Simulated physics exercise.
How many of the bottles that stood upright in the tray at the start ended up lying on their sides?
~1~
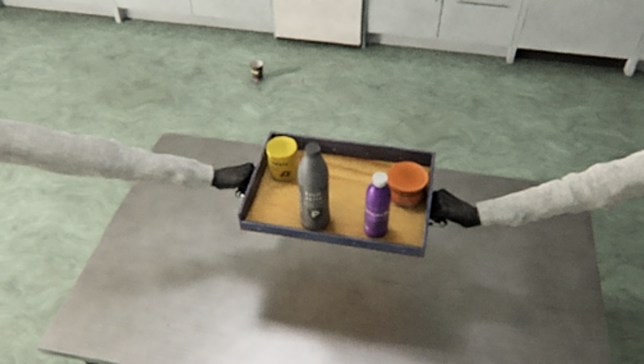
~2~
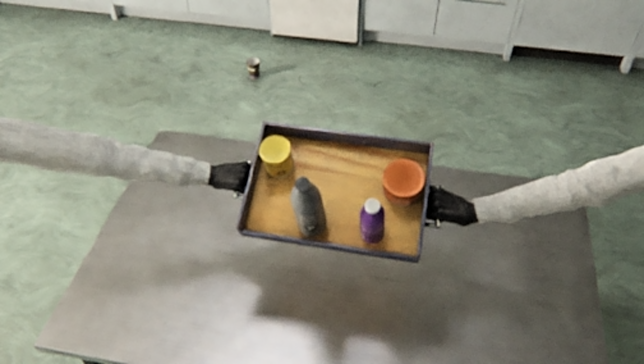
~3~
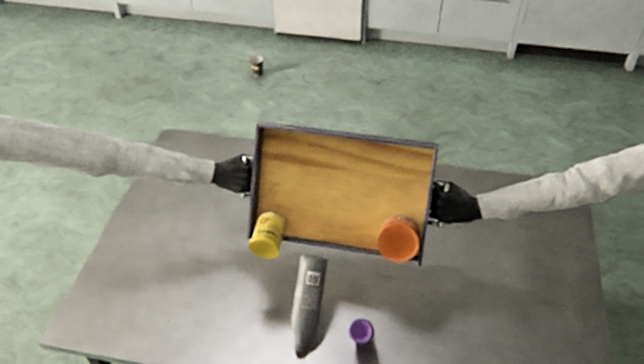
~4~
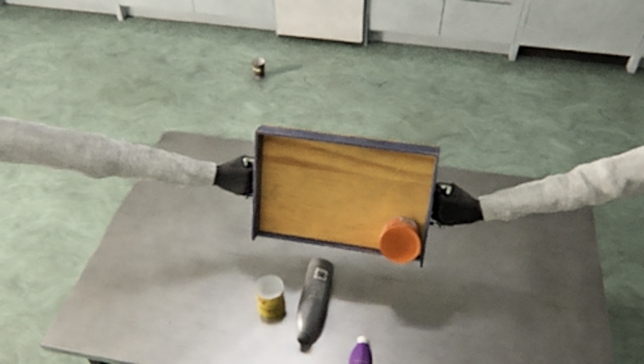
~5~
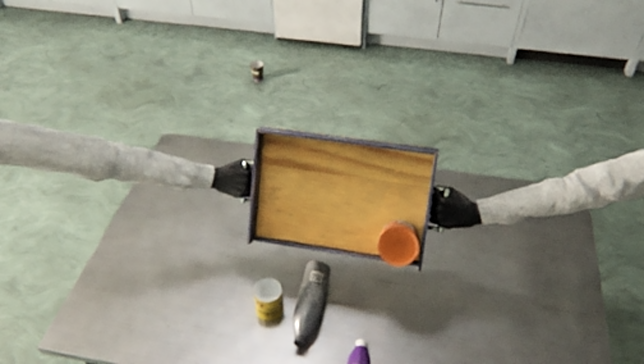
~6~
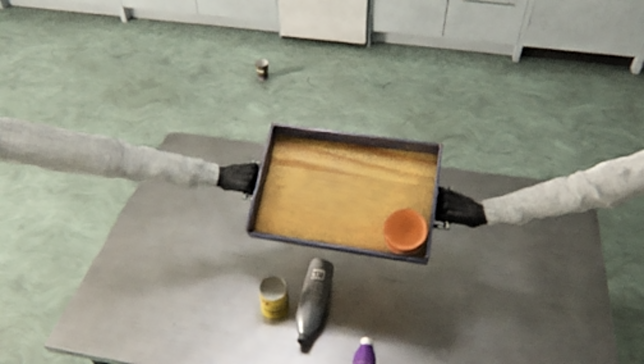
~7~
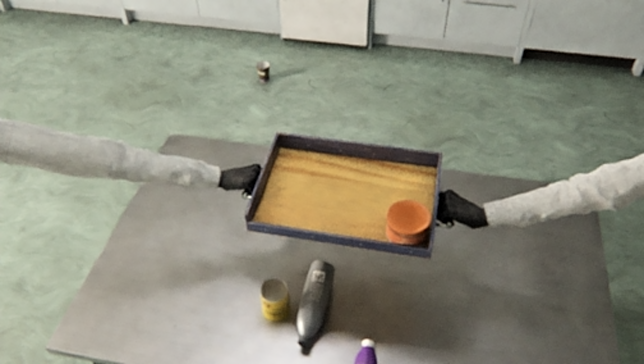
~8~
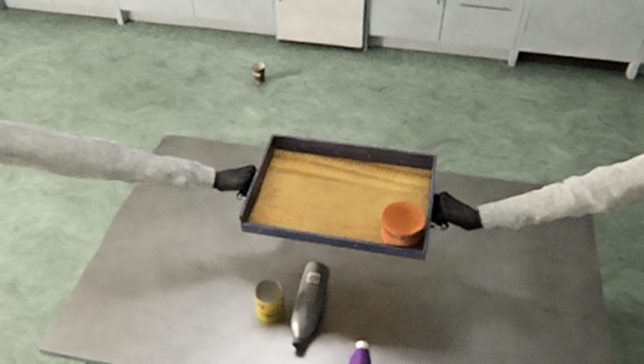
Two of them did, the purple bottle and the grey bottle, which both ended up on their sides out of the tray.
